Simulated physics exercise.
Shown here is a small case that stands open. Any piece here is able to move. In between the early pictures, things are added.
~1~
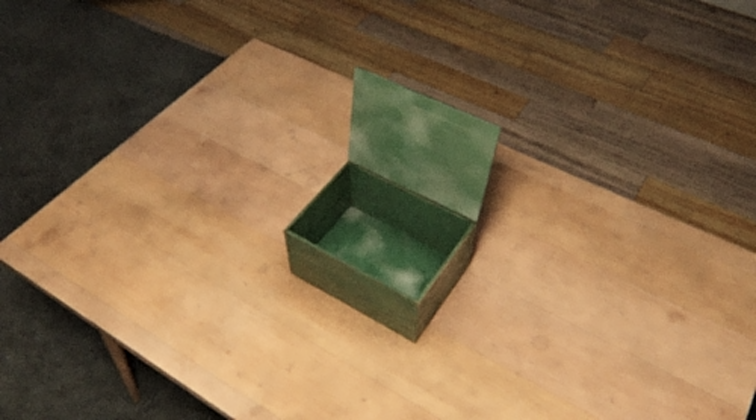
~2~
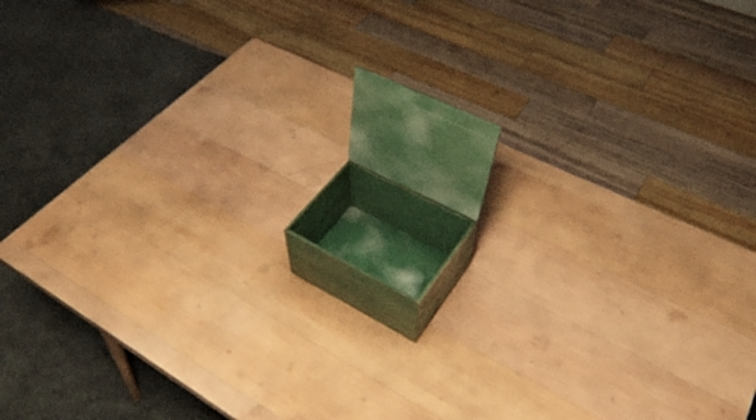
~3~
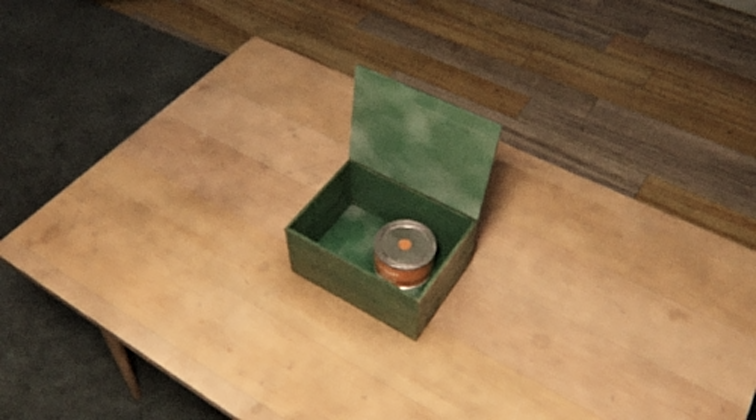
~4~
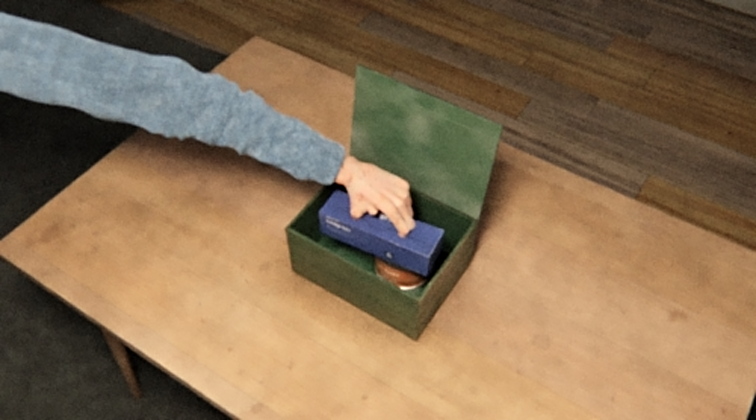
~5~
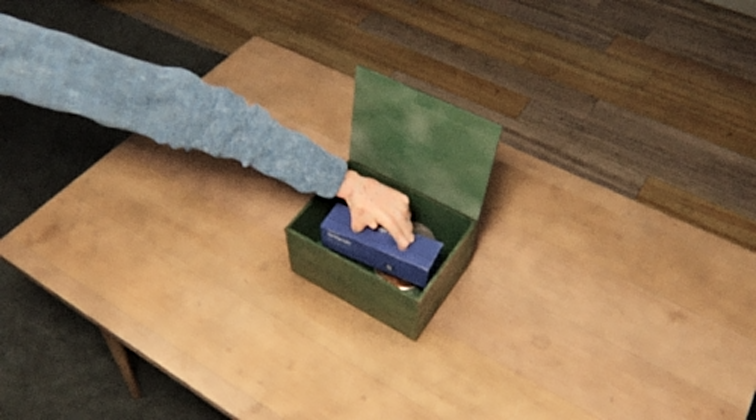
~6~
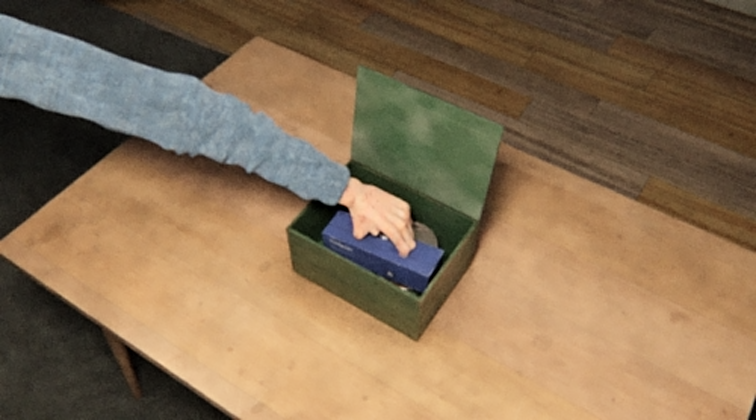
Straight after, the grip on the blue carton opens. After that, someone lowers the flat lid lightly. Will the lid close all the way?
Yes.
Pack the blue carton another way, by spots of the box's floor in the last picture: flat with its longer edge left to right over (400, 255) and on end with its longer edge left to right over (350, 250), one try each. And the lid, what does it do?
First, the lid does shut; second, the lid won't shut.
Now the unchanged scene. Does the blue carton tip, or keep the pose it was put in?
Once everything settles, it ends up at a slant.
Then, 1.00 s after the last picture, lid starting down; blue carton on its side near (371, 283).
Then, 1.60 s after the last picture, lid 58° above the rim; blue carton on its side near (371, 283).
Then, 2.00 s after the last picture, lid 21° above the rim; blue carton on its side near (371, 283).
At rest, lid shut; tipped over in the box, blue carton; orange tub in place. Seen from the same camera at the end, blue carton near (371, 283).
